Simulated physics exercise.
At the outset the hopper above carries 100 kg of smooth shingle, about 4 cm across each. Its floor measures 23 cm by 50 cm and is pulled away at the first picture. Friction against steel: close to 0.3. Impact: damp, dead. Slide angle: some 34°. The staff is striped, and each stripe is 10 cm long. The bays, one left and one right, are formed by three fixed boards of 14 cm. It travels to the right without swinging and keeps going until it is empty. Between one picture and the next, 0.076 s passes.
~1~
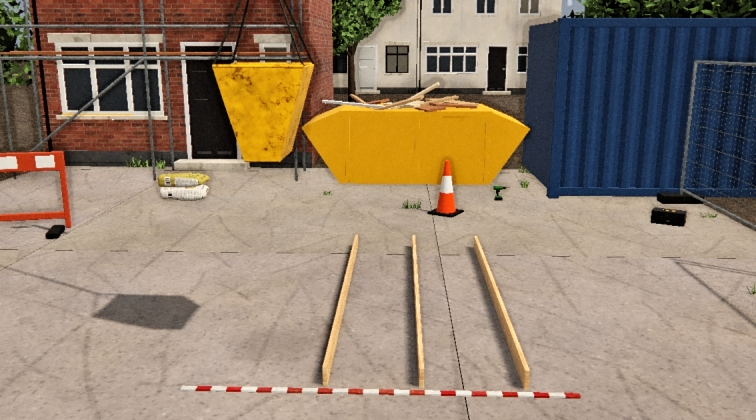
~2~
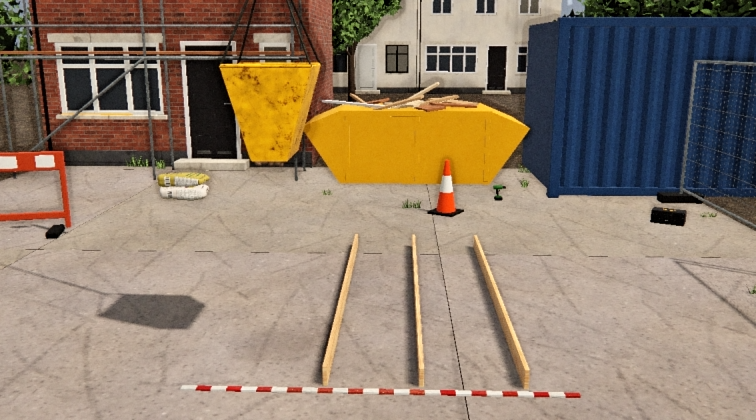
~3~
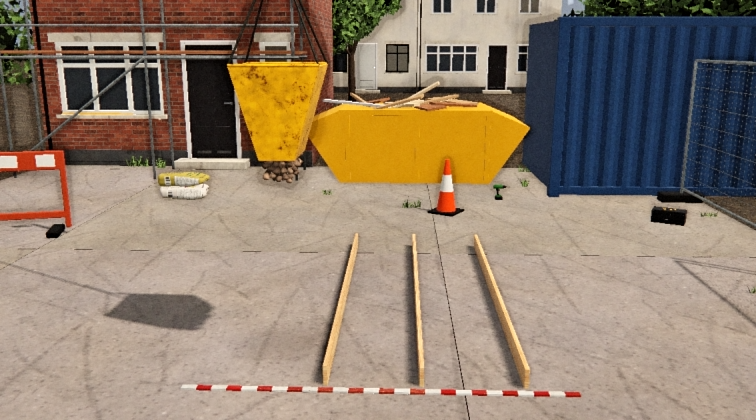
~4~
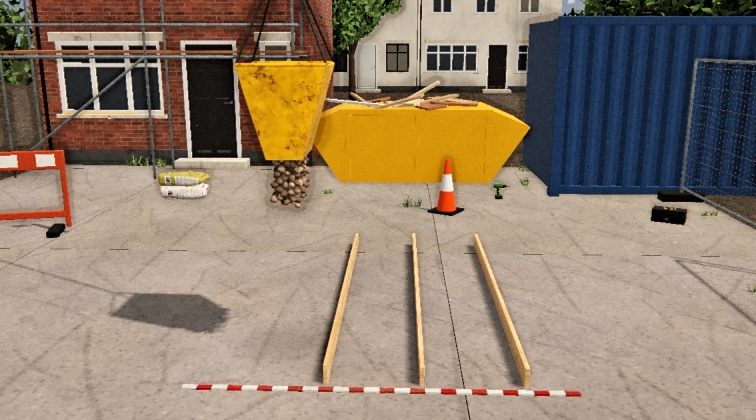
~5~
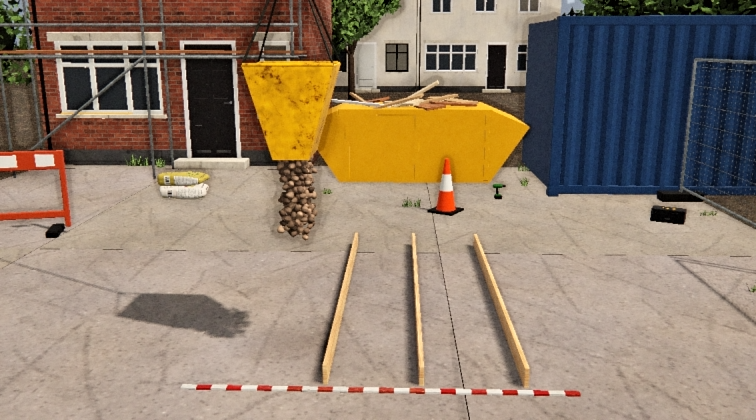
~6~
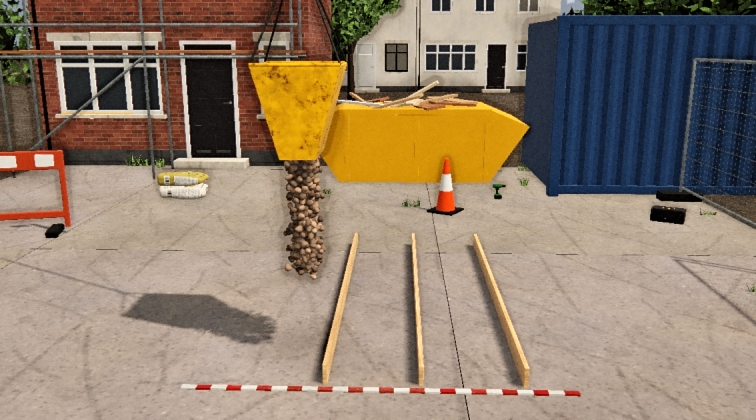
A yellow hopper hanging on cables drifts slowly to the right across a paved yard, in front of a brick house and a yellow skip. Brown stones begin dropping from its base, and the column lengthens steadily downward as the hopper and its shadow keep edging right.
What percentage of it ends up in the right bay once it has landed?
About 0 per cent.
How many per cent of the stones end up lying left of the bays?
Around 45 per cent of it.
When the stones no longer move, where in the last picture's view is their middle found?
I'd point to close to (343, 342) in the last picture.
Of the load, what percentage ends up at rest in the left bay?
I'd put it at roughly 55 per cent.
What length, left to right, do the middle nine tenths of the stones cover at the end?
Around 110 centimetres.
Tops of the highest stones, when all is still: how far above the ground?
The topmost stones rest about 16 cm above the ground.
Then, 0.3 s after the last picture, 0 % in the hopper, 58 % falling or lying left of the bays, 42 % falling or lying in the left bay; the stones farthest right are at (370, 346).
Then, 0.7 s after the last picture, 0 % in the hopper, 44 % falling or lying left of the bays, 56 % falling or lying in the left bay; the stones farthest right are at (414, 344).
Then, 1.3 s after the last picture, 0 % in the hopper, 44 % falling or lying left of the bays, 56 % falling or lying in the left bay; the stones farthest right are at (414, 332).
Then, 2.2 s after the last picture, 0 % in the hopper, 44 % falling or lying left of the bays, 56 % falling or lying in the left bay; the stones farthest right are at (414, 332).
Then, 4.1 s after the last picture, 0 % in the hopper, 44 % left of the bays, 56 % in the left bay; the stones farthest right are at (414, 332).
